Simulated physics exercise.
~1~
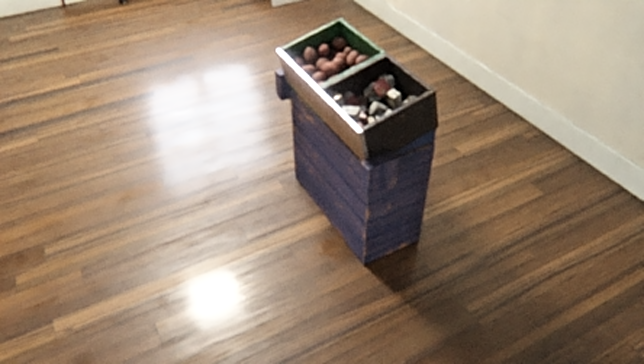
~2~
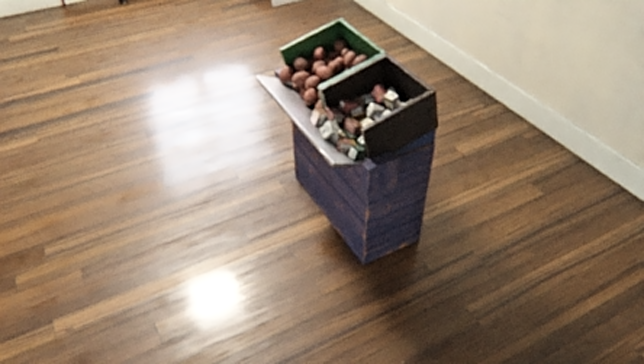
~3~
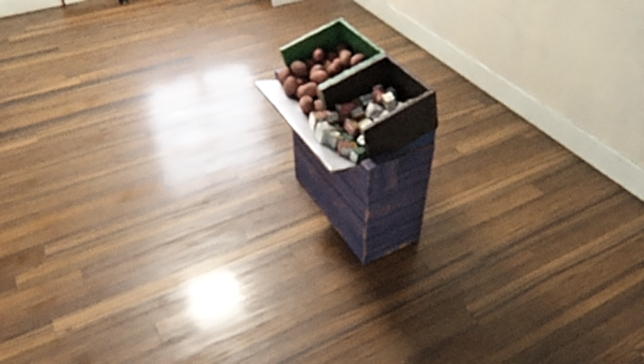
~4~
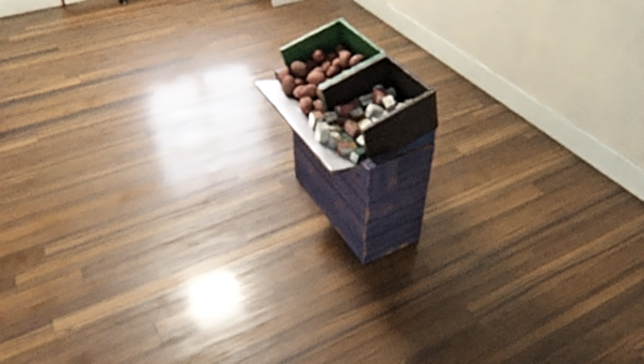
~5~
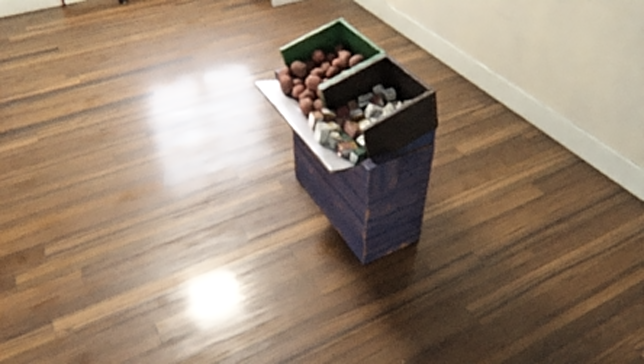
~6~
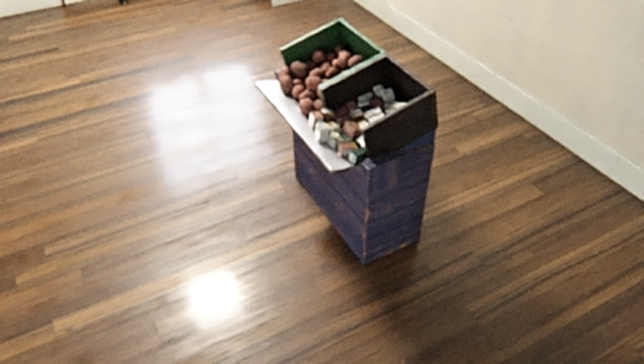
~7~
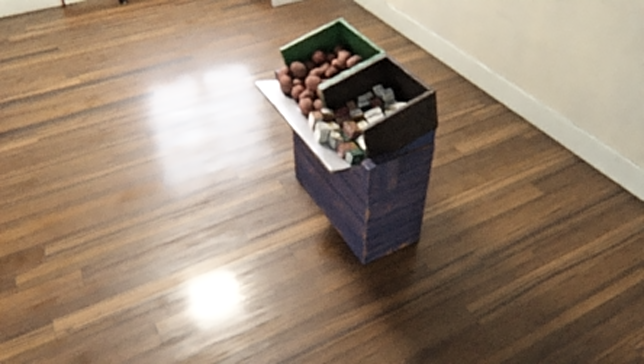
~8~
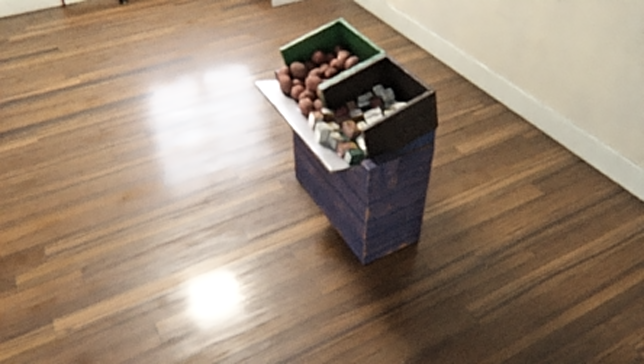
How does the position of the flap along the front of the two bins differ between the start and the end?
At the start the flap is leaning up against the lower side of the bins. By the end it has swung down and lies on its side, sticking out to the left.
Room with wooden floor, a flap dropping open on a purple stand, red potatoes and small cartons sliding left and settling in place.
